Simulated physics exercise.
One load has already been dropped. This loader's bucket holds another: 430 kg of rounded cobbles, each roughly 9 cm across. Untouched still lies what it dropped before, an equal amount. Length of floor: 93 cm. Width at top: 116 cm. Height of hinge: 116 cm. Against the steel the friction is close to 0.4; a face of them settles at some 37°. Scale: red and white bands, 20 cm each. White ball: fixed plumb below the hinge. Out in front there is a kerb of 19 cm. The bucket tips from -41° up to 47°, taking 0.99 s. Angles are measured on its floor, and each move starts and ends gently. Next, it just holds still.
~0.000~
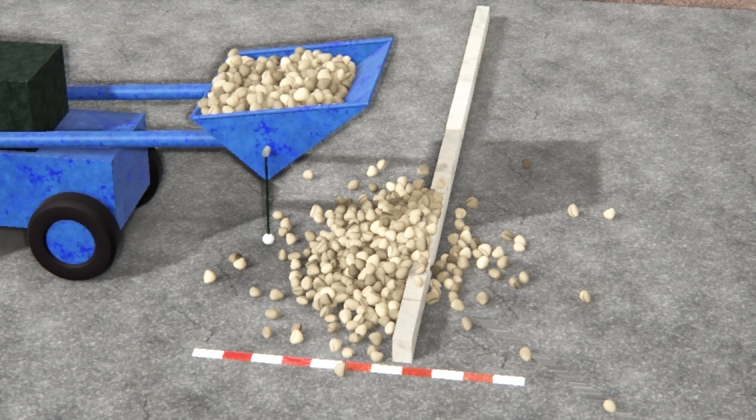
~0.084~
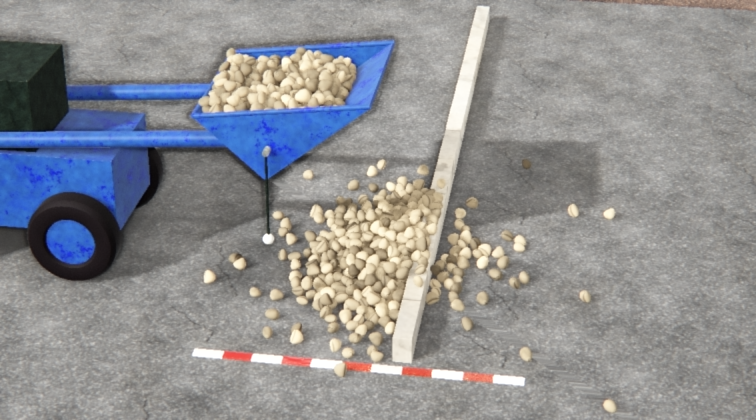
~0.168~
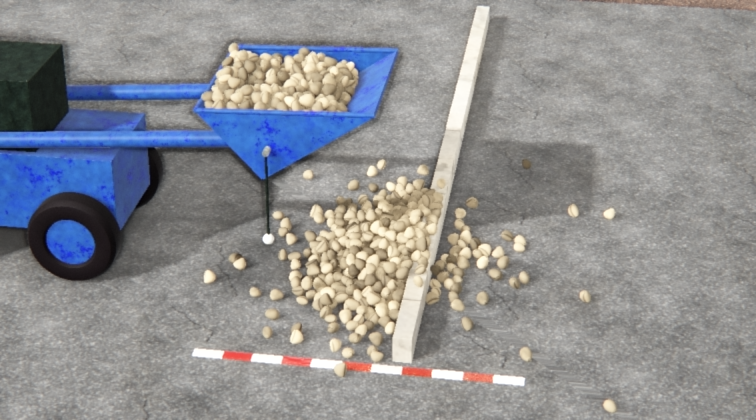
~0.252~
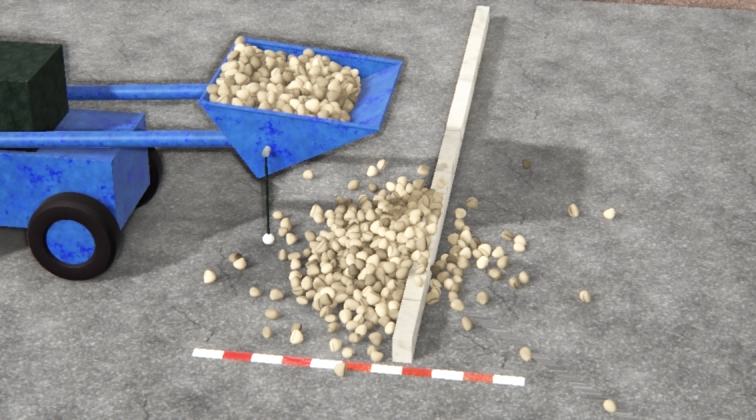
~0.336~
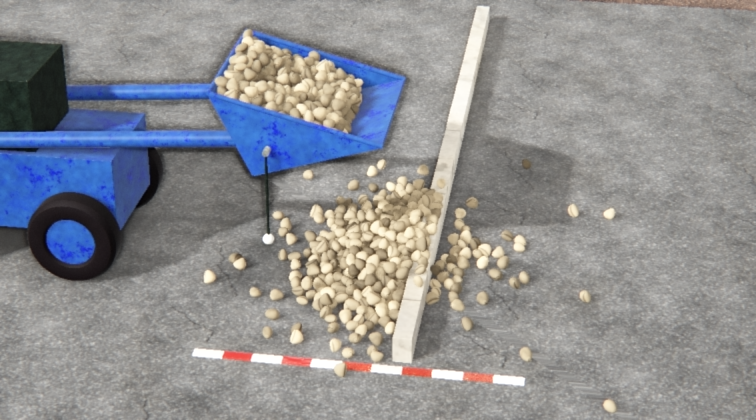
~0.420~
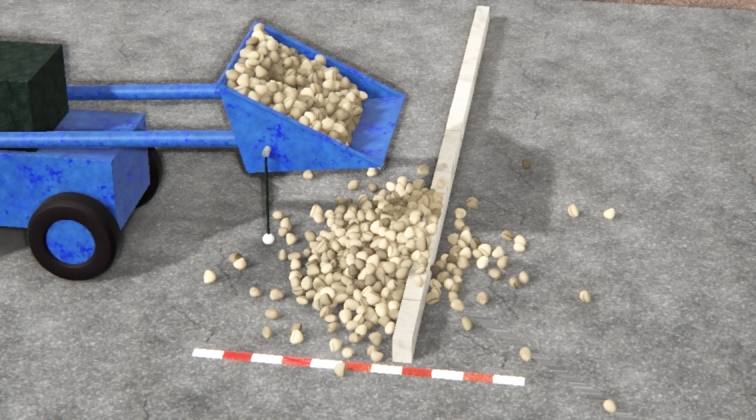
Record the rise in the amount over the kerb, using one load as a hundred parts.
Rise: About 20 parts in every hundred.
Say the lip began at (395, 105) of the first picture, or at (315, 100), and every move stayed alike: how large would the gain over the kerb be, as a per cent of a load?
About 45 and 0 per cent.
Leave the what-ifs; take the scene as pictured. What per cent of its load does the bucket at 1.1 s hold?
It still holds about 50 per cent.
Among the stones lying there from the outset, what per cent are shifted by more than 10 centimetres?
20 per cent.
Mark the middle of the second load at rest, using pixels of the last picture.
Middle: Approx. (375, 245) px.
After 0.7 s the floor is at 33°; in per cent of one load, 99 in the bucket, 92 on this side of the kerb, 9 over the kerb; the foremost stones are at (558, 281).
After 1.1 s the floor is at 47°; in per cent of one load, 50 in the bucket, 141 on this side of the kerb, 9 over the kerb; the foremost stones are at (558, 281).
After 1.4 s the floor is at 47°; in per cent of one load, 6 in the bucket, 173 on this side of the kerb, 21 over the kerb; the foremost stones are at (558, 281).
After 4.1 s the floor is at 47°; in per cent of one load, 0 in the bucket, 171 on this side of the kerb, 30 over the kerb; the foremost stones are at (597, 273). Net gain over the kerb, 20.
